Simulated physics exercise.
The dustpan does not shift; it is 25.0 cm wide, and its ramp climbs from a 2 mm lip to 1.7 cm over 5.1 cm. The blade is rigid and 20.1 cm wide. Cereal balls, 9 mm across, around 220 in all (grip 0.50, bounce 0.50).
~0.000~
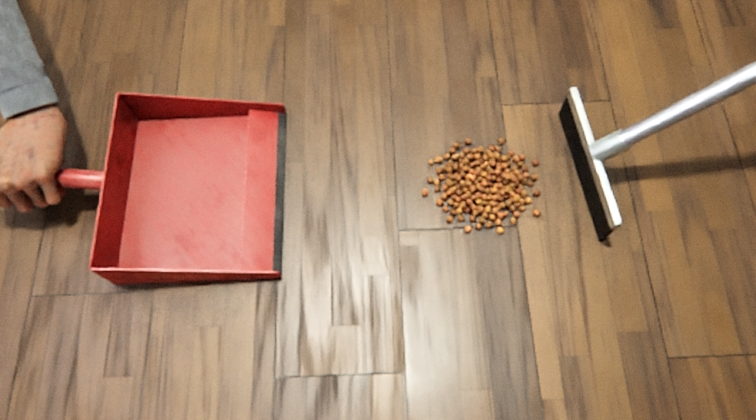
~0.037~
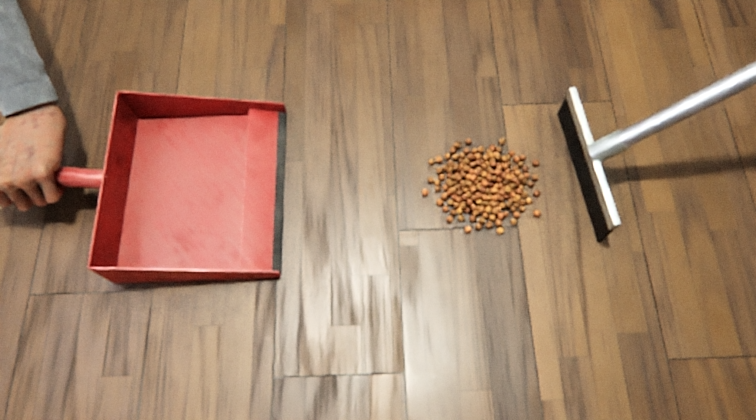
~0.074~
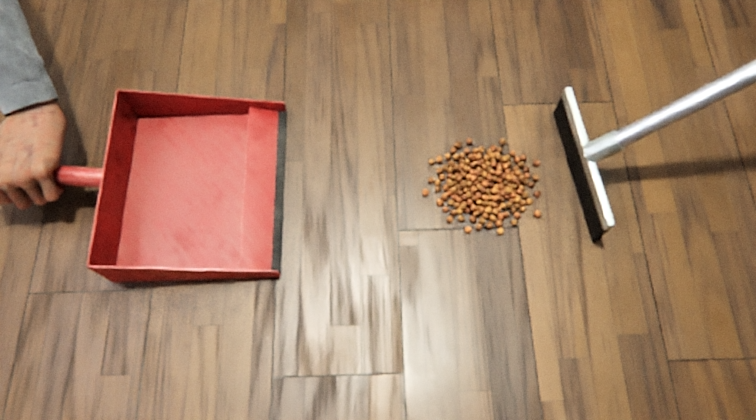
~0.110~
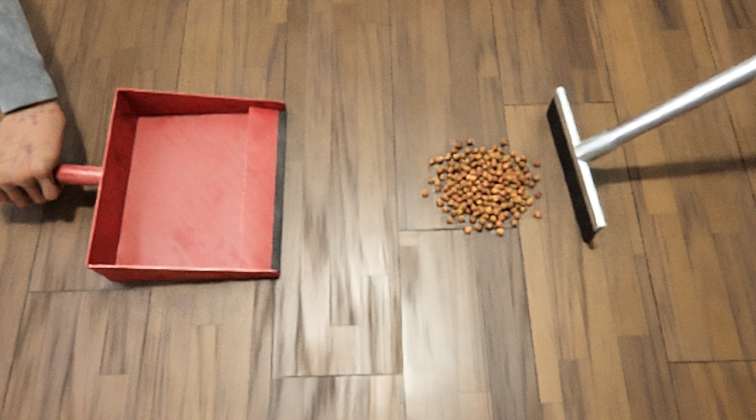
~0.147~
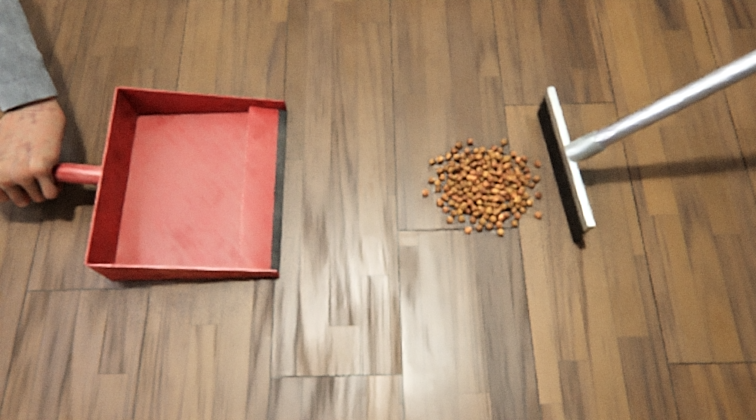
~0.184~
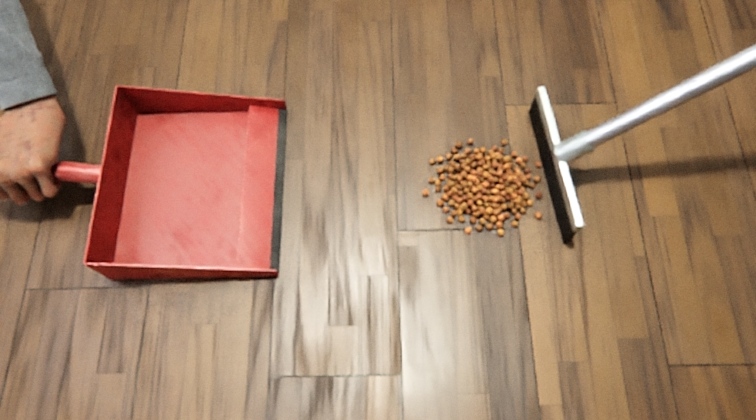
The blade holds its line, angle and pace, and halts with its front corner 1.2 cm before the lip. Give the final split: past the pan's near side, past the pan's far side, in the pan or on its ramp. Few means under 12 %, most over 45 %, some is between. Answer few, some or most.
Near side: Few, far side: Few, pan: Some.
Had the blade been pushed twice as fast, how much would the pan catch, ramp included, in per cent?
In that case some 35 per cent.
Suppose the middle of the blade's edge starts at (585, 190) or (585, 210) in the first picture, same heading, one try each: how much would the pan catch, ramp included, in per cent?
Some 40 and 40 per cent.
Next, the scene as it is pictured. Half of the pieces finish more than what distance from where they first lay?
About 28 cm.
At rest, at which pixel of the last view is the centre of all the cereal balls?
At about (286, 185).
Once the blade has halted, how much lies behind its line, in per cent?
Roughly 20 per cent.
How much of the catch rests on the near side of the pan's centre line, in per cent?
Some 20 per cent.
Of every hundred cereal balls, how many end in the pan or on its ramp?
About 35 per cent.
Then, at 0.63 s, middle of the blade 20 cm from the lip; 0 % over the lip, far side 0 %, near side 0 %.
After 0.92 s, middle of the blade 10 cm from the lip; 0 % over the lip, far side 0 %, near side 0 %.
After 1.32 s, middle of the blade 2 cm from the lip; 35 % over the lip, far side 0 %, near side 0 %.
By 1.6 s all is still; near side 0 %, far side 0 %, pan 35 %, in front of the lip or behind the blade 65 %.
